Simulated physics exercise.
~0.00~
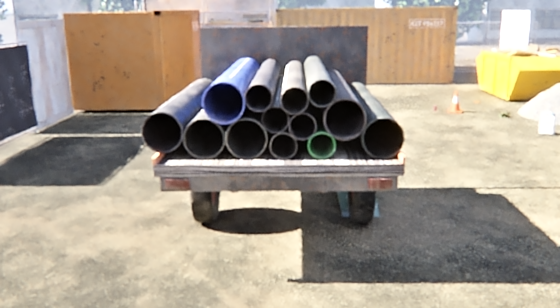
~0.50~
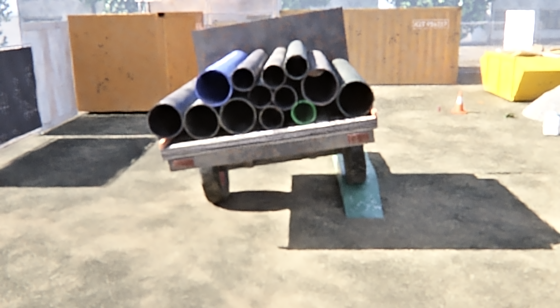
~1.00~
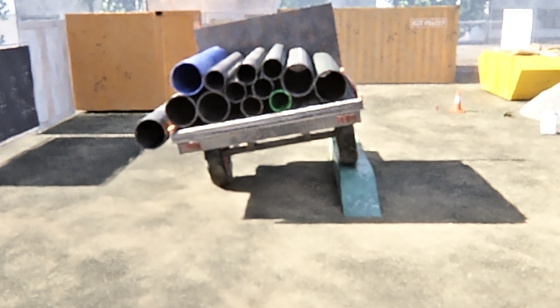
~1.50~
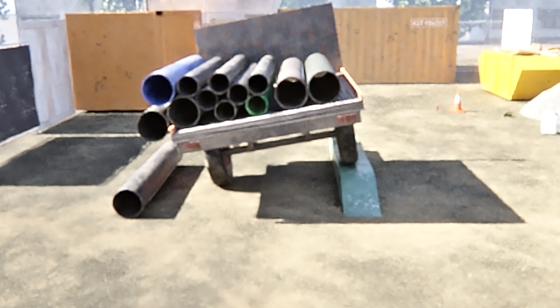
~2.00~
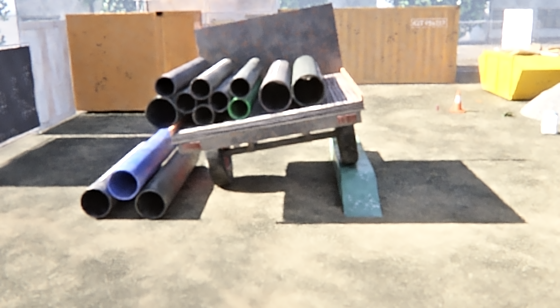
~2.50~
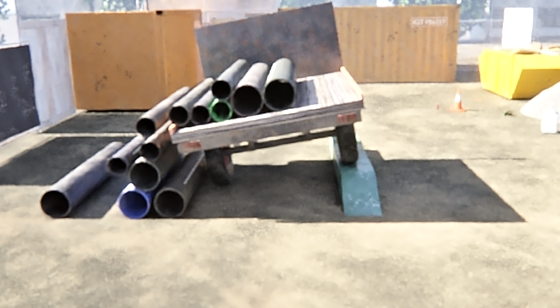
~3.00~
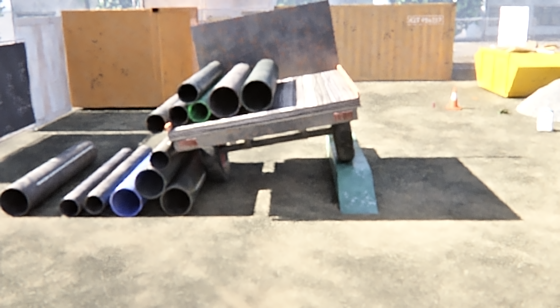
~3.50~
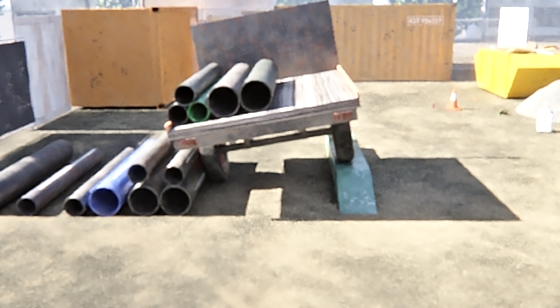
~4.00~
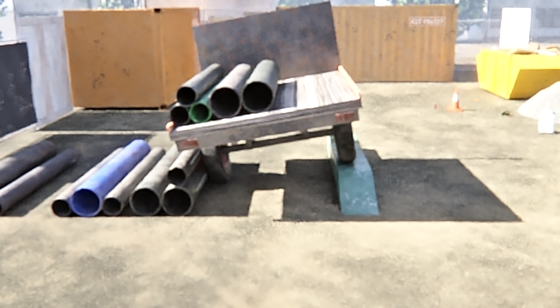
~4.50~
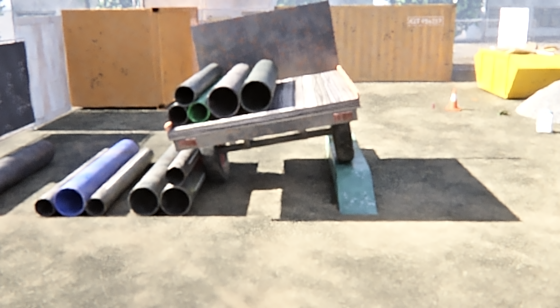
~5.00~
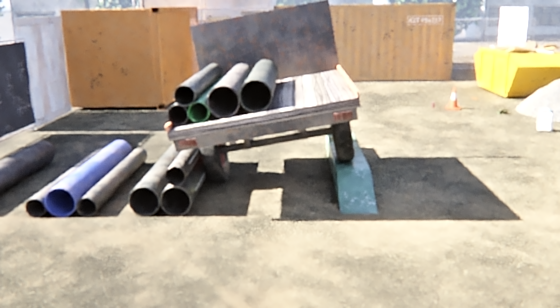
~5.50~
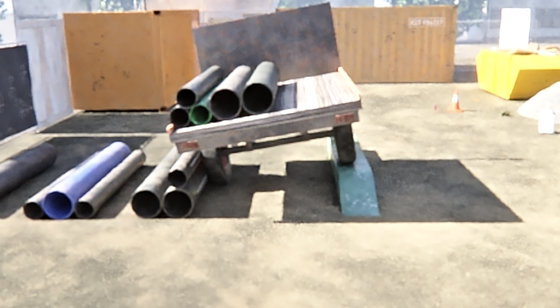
In the video, a flat trailer stacked with loose pipes tilts as its right wheel climbs a raised slab, and pipes roll off the left side, including the blue one. The blue pipe rests on the ground among others, while the green stays on the deck with a few more.
